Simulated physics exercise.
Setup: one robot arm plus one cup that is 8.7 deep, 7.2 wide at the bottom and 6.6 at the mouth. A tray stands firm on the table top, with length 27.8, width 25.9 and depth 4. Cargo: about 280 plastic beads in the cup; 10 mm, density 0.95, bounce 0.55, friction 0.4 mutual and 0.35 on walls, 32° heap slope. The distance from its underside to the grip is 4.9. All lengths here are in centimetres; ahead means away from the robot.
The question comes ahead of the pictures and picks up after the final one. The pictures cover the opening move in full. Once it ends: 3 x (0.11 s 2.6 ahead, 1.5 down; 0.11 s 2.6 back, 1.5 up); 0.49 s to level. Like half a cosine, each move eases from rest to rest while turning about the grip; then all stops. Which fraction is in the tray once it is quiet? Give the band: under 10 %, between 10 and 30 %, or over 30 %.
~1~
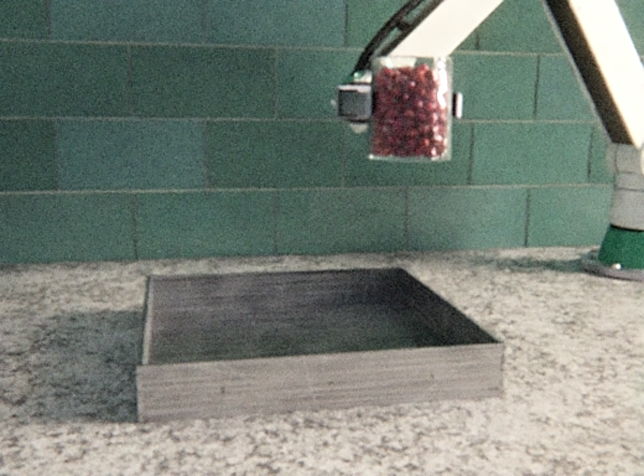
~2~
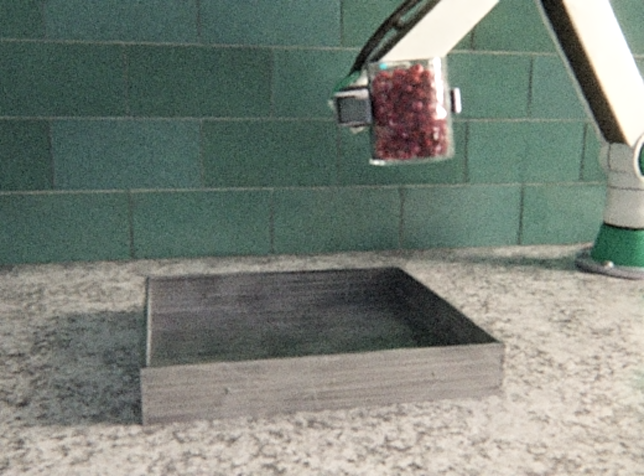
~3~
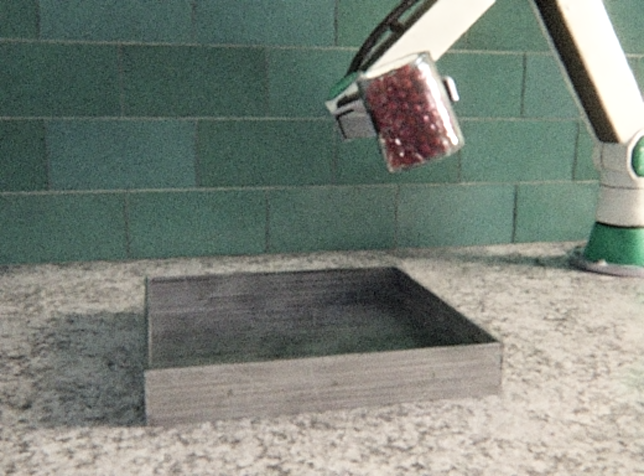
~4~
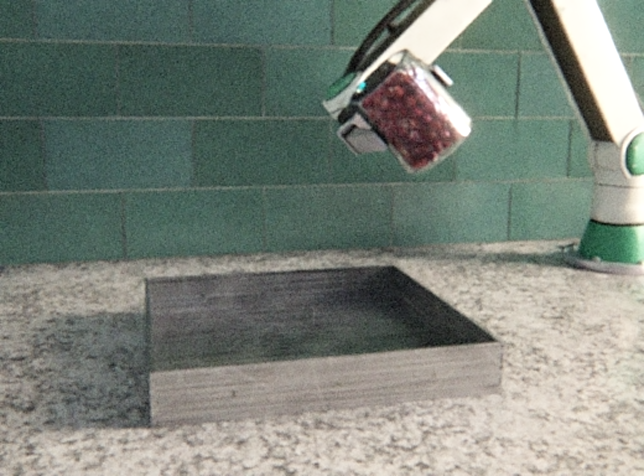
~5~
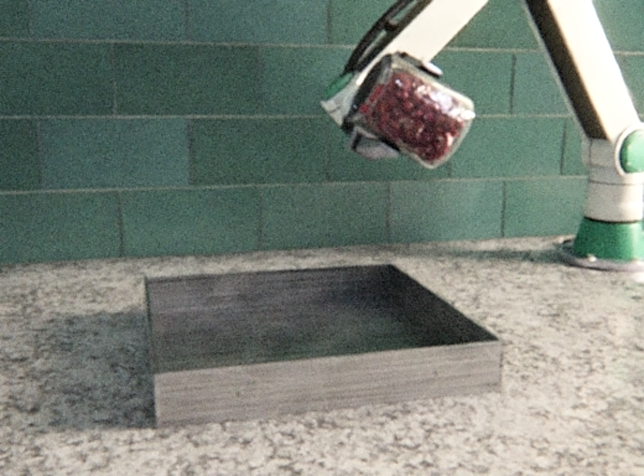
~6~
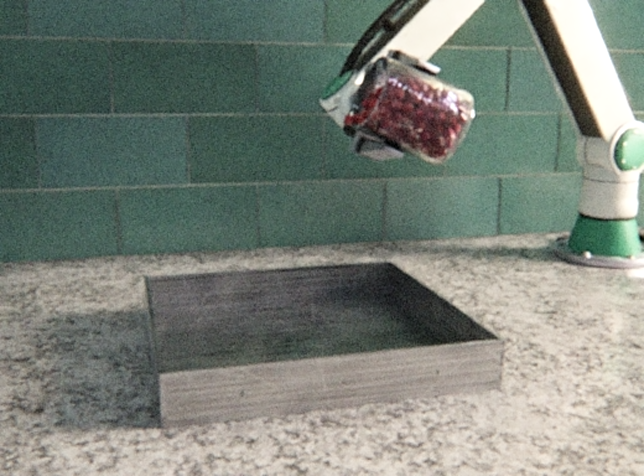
Band: Between 10 and 30 %.
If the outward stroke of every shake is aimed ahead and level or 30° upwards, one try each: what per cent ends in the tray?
Try one gives about 35 in a hundred, try two about 45 in a hundred.
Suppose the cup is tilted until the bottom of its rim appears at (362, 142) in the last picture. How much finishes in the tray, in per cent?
The share is around 55 %.
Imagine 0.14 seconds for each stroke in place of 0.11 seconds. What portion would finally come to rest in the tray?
In that case around 10 per cent.
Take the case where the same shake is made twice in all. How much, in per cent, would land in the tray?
That share would be near 15 percent.
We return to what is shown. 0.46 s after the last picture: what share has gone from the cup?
About 15 in a hundred parts are out by then.
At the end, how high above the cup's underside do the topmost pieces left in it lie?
8.0 cm.
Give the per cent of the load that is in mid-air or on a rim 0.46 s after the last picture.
Roughly 6 percent.
Then, 0.46 s on, tilted 68° forward, highest piece 24 above the table; 242 in the cup, 22 in the tray, 16 in flight or on a rim.
Then, 0.92 s on, tilted 31° forward, highest piece 25 above the table; 227 in the cup, 53 in the tray.
Then, 1.35 s on, level, highest piece 26 above the table; 227 in the cup, 53 in the tray.
Then, 2.40 s on, level, highest piece 26 above the table; 227 in the cup, 53 in the tray.
In the end, 227 in the cup, 53 in the tray. That is 19 % in the tray.
